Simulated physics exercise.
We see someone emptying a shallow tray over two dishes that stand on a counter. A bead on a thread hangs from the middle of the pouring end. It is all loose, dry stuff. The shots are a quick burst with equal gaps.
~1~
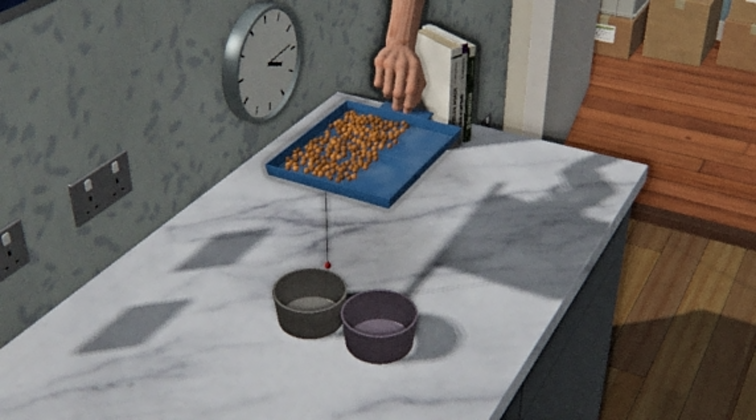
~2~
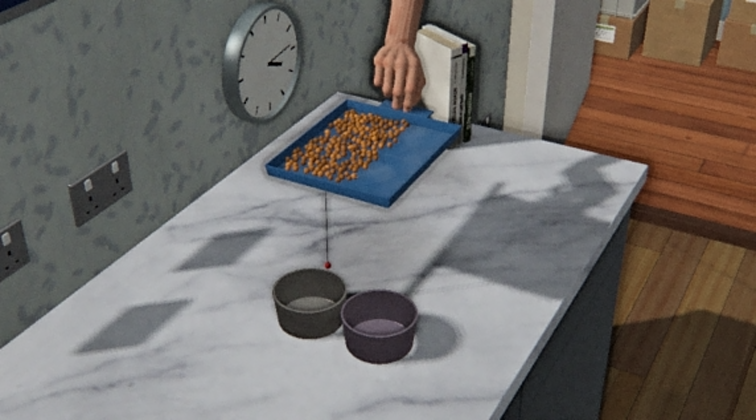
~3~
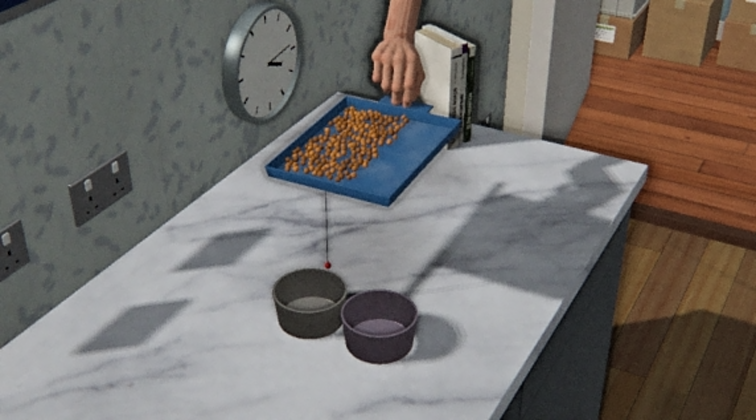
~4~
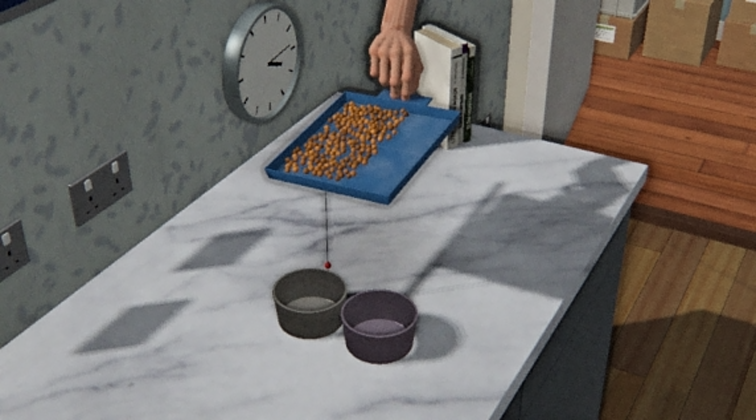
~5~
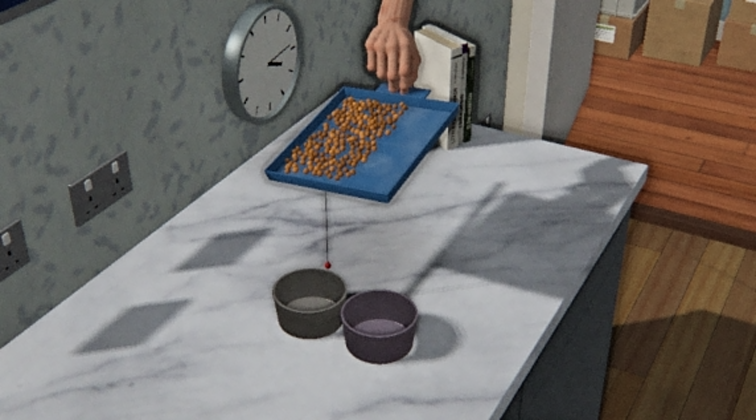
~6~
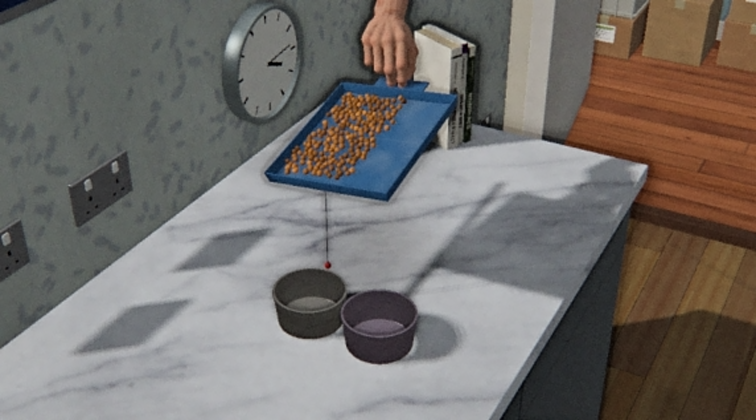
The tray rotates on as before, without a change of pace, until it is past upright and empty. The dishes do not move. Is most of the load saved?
Caught overall: Under half.
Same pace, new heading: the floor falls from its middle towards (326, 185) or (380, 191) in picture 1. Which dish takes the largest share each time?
At the first place the left-hand dish, at the second the right-hand dish.
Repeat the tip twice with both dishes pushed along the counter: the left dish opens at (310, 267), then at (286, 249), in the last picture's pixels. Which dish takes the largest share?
At the first place left, at the second the dish on the left.
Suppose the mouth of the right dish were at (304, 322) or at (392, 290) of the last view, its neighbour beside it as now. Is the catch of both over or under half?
The first try: Not half. The second: Under half.
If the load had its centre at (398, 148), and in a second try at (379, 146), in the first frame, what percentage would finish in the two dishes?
About 30 and 20 per cent.
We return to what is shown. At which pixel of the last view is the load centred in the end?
Near (274, 288).
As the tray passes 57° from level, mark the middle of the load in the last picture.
Close to (306, 140).
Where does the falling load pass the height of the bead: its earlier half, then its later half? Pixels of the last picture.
At about (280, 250), then at (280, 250).
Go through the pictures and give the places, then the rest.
Corners of the pouring end (268, 164) and (389, 198), level; middle of the load (350, 145), roasted chickpeas; left dish (291, 321); right dish (361, 346); bead on its thread (328, 266), in the first frame.
Corners of the pouring end (268, 165) and (388, 197), level; middle of the load (350, 144), in the second frame.
Corners of the pouring end (267, 166) and (388, 196), tipped barely, lowest at the left corner; middle of the load (350, 142), in the third frame.
Corners of the pouring end (267, 168) and (387, 195), tipped a little, lowest at the left corner; middle of the load (349, 139), in the fourth frame.
Corners of the pouring end (267, 170) and (386, 193), tipped a little, lowest at the left corner; middle of the load (349, 136), in the fifth frame.
Corners of the pouring end (267, 172) and (385, 192), tipped a little, lowest at the left corner; middle of the load (348, 133); left dish (291, 321); right dish (361, 346), in the sixth frame.
Just after the last frame, tray tipped steeply; every one on the tray.
A moment on, tray tipped right over; almost all on the tray; just a few outside both; just a few in the air.
Further on, tray tipped past a quarter turn; about a tenth in the left dish; almost all outside both.
When it is over, tray tipped past a quarter turn; not one in the right dish; about a tenth in the left dish; almost all outside both.
